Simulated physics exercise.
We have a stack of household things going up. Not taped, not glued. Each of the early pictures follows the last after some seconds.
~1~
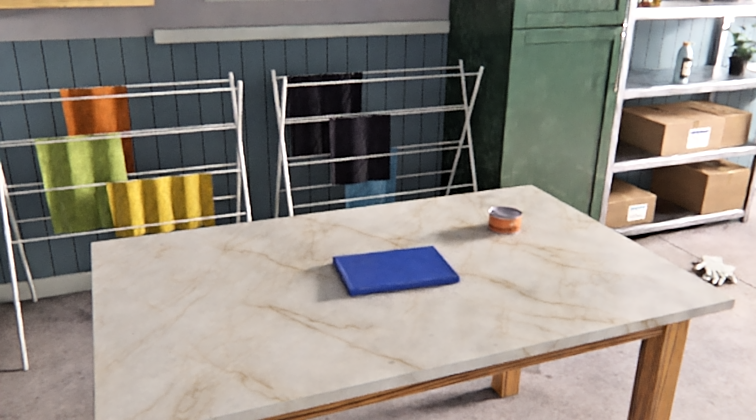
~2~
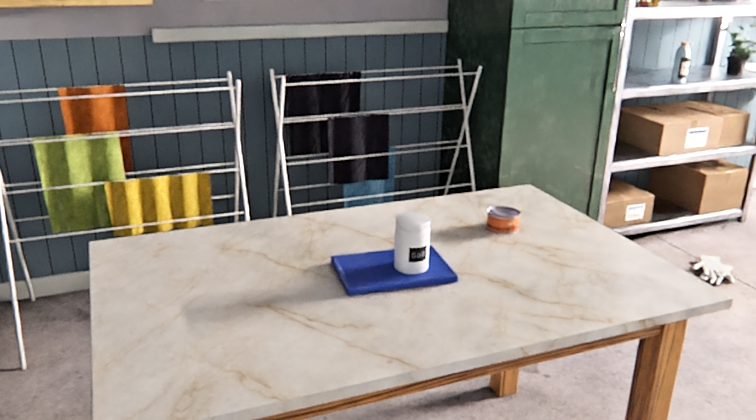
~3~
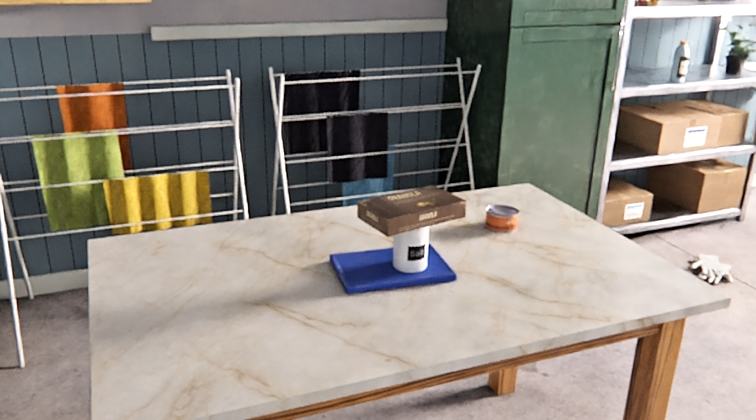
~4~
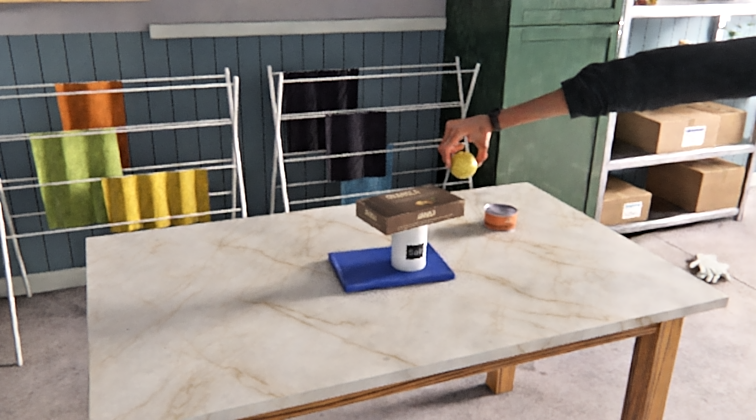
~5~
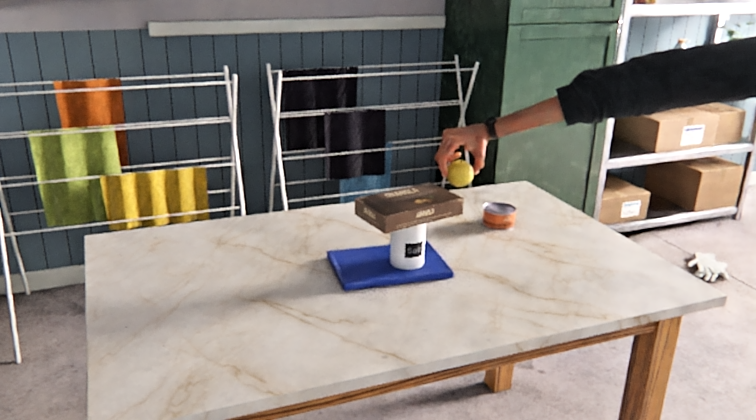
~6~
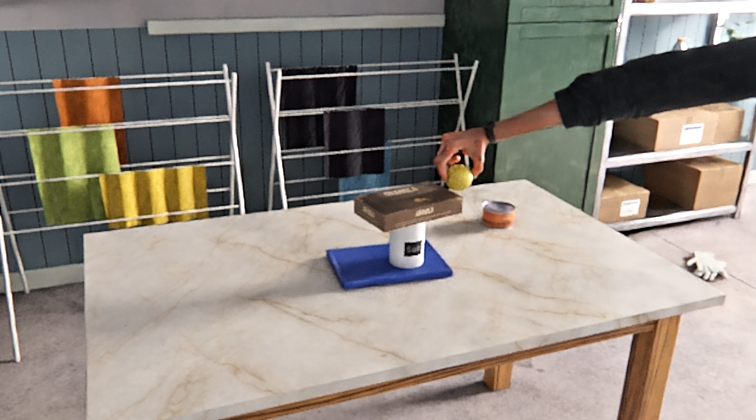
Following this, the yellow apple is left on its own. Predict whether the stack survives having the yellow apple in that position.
Prediction: It collapses.
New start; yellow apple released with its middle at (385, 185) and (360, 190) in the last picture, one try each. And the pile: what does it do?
The pile remains stable in the first case, then in the second case it tips over.
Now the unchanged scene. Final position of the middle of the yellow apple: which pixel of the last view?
Around (480, 245).
Then, 0.30 s past the last view, yellow apple now fallen; brown packet rocked 3° from its first pose.
Then, 0.40 s past the last view, things are still on the move.
Then, 1.40 s past the last view, nothing new.
Finally, fallen, yellow apple; the other 4 still in place. Final places as the last picture's camera would see them, yellow apple near (480, 245). The pile comes apart.
